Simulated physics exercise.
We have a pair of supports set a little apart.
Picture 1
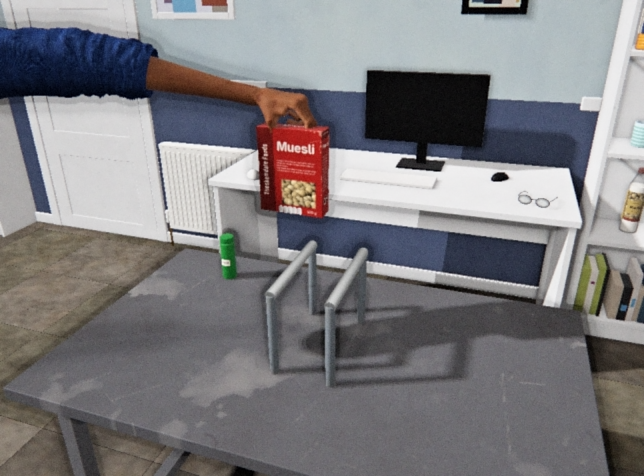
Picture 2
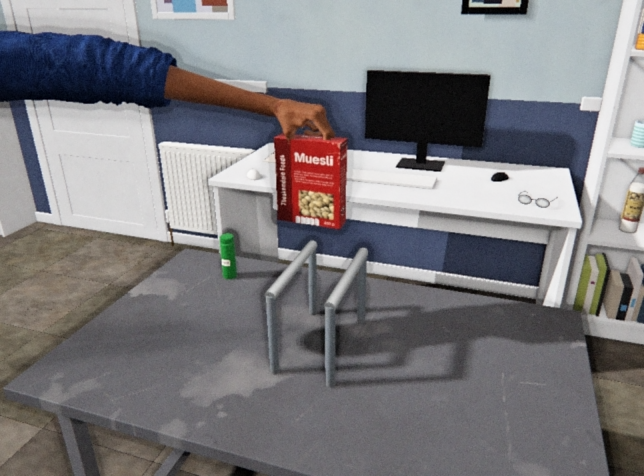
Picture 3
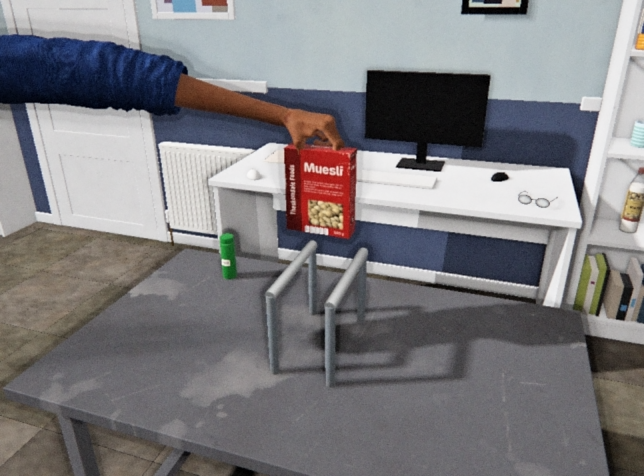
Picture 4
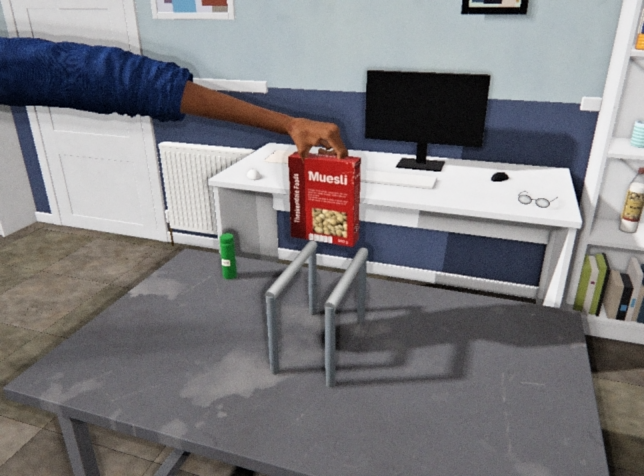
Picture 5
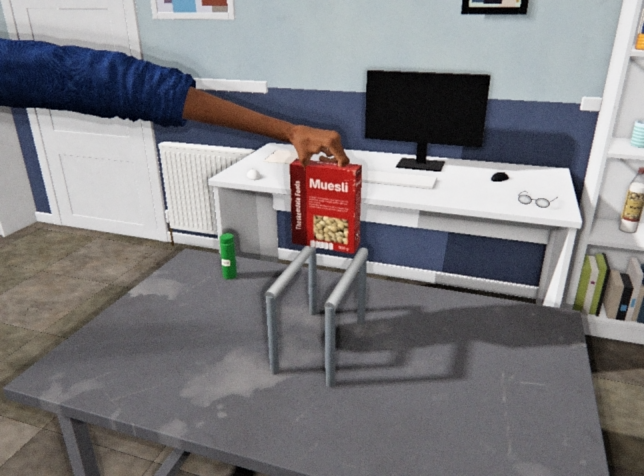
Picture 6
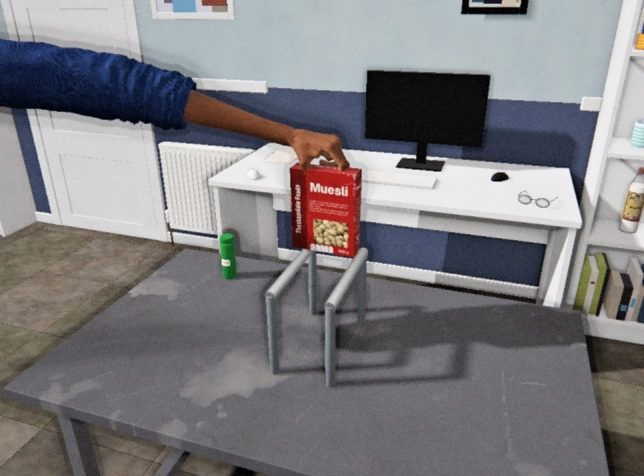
A hand gripping a red muesli box from above carried it to the right and gradually lowered it near two metal supports on a gray table, while a green container stayed still.
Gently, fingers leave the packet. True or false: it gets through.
False.
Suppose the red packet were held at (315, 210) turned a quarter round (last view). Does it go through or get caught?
Let go there, it makes it through.
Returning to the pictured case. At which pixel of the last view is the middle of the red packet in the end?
End point in the final view: About (314, 245).
Then, 0.20 s after the last picture, red packet slid a little near (326, 231).
Then, 0.40 s after the last picture, red packet tipped 18° from how it was near (319, 236).
At rest, tipped over on the stand or table, red packet; green shaker in place. Seen from the same camera at the end, red packet near (314, 245). The packet stays on top.
